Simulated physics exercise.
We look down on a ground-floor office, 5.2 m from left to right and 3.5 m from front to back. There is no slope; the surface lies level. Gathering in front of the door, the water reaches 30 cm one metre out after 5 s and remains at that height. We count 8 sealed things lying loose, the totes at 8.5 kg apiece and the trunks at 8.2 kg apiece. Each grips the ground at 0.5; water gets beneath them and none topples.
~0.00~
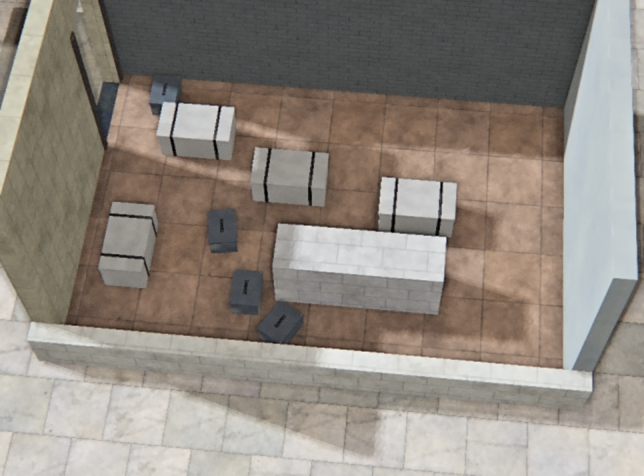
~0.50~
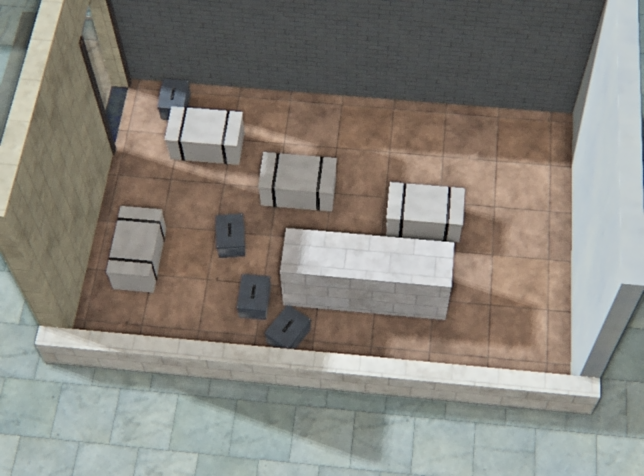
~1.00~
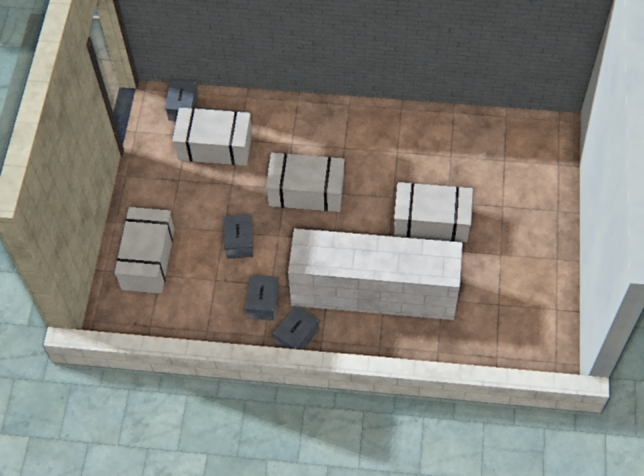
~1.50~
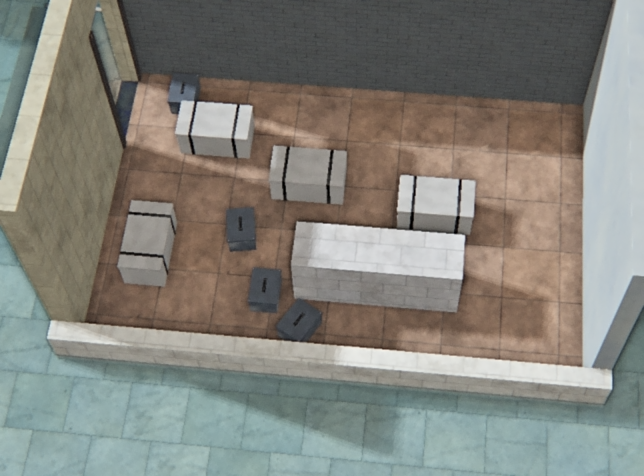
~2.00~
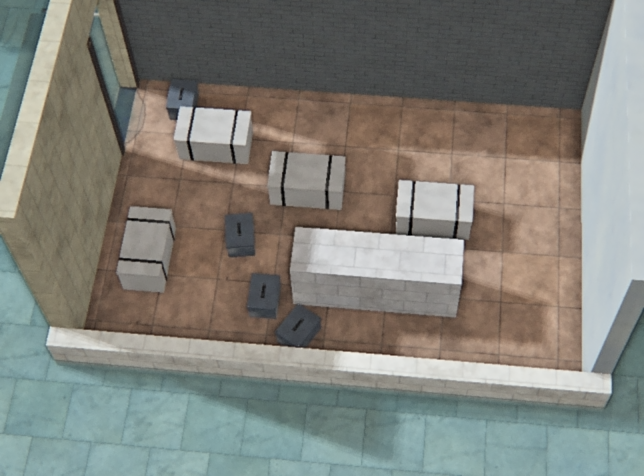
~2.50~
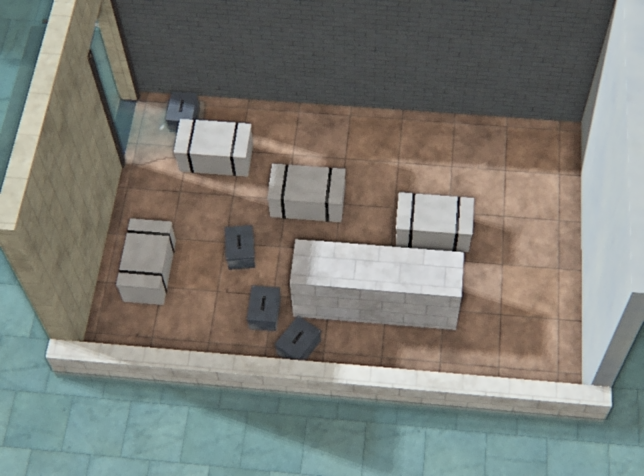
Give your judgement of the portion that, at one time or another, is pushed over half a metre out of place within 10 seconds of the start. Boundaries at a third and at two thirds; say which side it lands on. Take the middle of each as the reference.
It's shaping up to be some of them, a third to two thirds.
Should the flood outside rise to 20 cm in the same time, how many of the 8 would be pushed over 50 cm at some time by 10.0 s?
So the tally would be 4.
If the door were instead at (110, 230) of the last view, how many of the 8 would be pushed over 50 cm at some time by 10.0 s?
Result: 7.
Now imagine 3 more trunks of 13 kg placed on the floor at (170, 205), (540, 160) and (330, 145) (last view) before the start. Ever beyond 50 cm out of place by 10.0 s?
Respectively, lower, lower and higher.
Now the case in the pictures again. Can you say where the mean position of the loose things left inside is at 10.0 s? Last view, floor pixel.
Roughly at (379, 281).
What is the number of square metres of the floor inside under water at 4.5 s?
Wet: Near 5.5 m2.
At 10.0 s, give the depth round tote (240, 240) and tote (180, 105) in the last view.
About 5 and 14 cm.
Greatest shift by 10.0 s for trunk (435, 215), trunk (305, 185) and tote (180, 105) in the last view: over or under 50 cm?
One by one: Above; above; above.
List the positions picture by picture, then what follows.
In the first frame, a tote at (246, 287), on the bottom; a tote at (165, 90), on the bottom; 0.0 m2 under water; 0 of 8 have shifted.
In the second frame, a tote at (254, 292), on the bottom; a tote at (173, 94) rests on the ground; water covers 0.0 m2; 0 of 8 have shifted.
In the third frame, a tote at (262, 293) rests on the ground; a tote at (181, 95), on the bottom; water covers 0.0 m2; 0 of 8 have shifted.
In the fourth frame, a tote at (265, 285), on the bottom; a tote at (183, 88) rests on the ground; water covers 0.0 m2; 0 of 8 have shifted.
In the fifth frame, a tote at (264, 291), on the bottom; a tote at (181, 94), on the bottom; water covers 0.1 m2; 0 of 8 have shifted.
In the sixth frame, a tote at (263, 304), on the bottom; a tote at (182, 107) rests on the ground; 0.5 m2 under water; 0 of 8 have shifted.
After 3.5 s 0 of 8 are over 50 cm from their spots; 0 afloat.
After 4.5 s 2 of 8 are over 50 cm from their spots; 1 afloat.
After 7.0 s 4 of 8 are over 50 cm from their spots; 3 afloat.
After 10.0 s 4 of 8 are over 50 cm from their spots, and 4 have been at some point; 5 afloat.
